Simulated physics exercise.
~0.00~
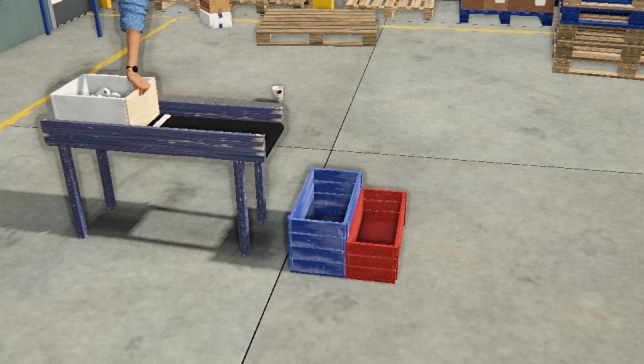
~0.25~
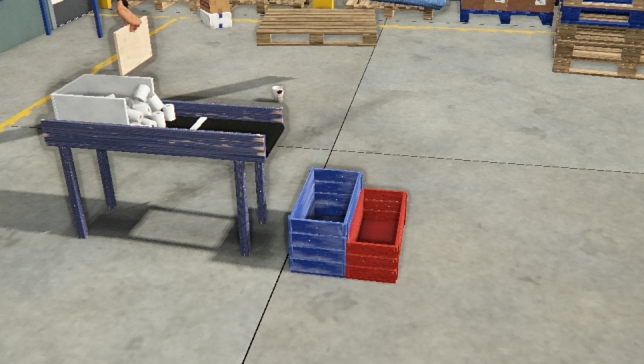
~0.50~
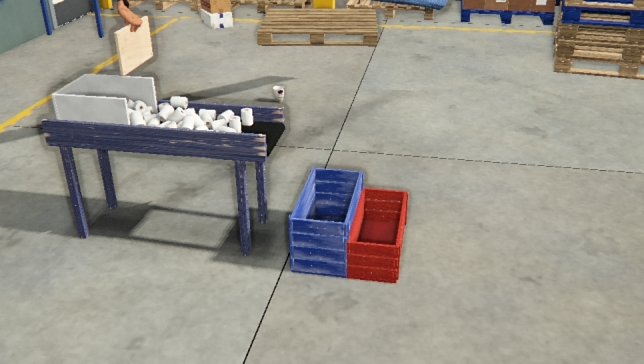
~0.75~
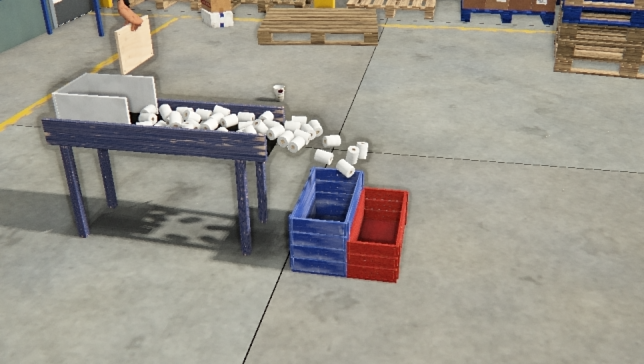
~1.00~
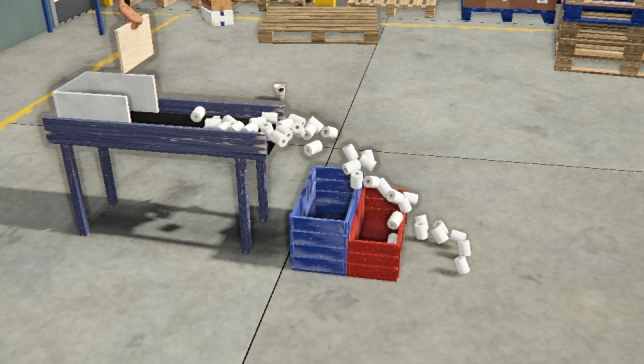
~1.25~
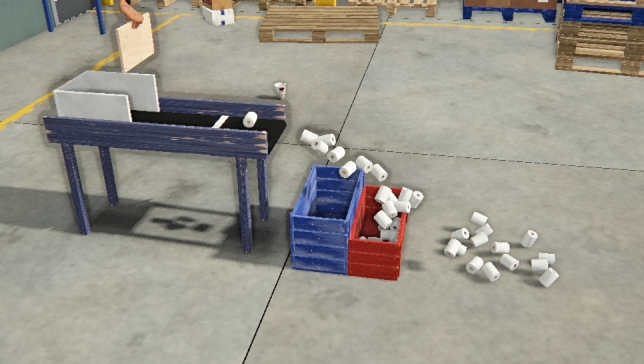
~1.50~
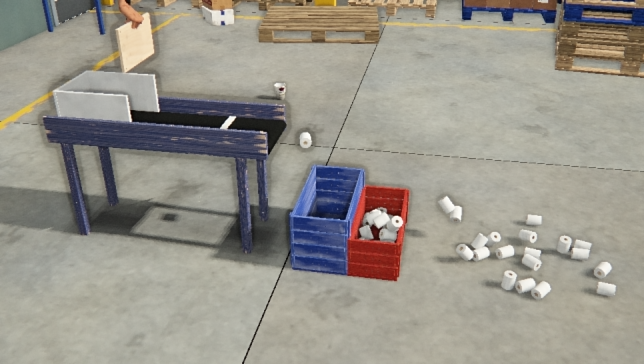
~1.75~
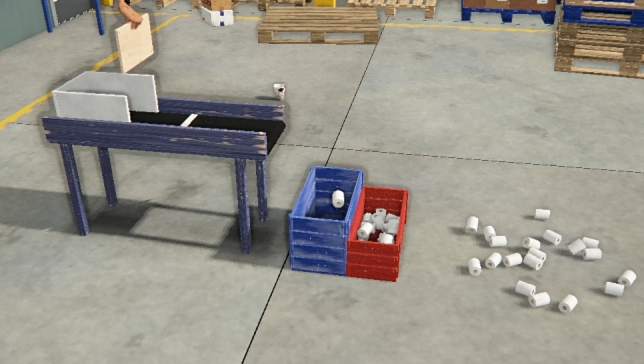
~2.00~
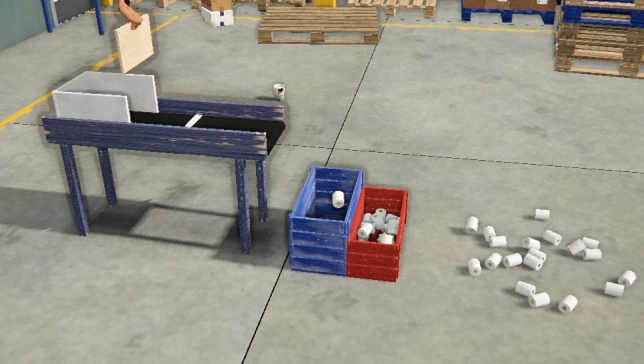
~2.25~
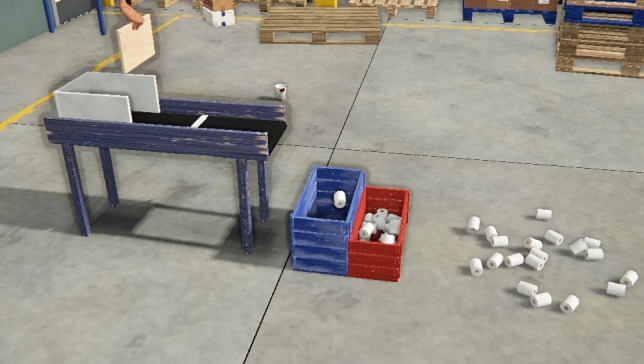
A hand lifted a gate from a white pen, and a heap of white rolls spilled along the belt and flew off its right end, leaving one visible in the blue bin, several in the red tote and many scattered on the floor beyond.
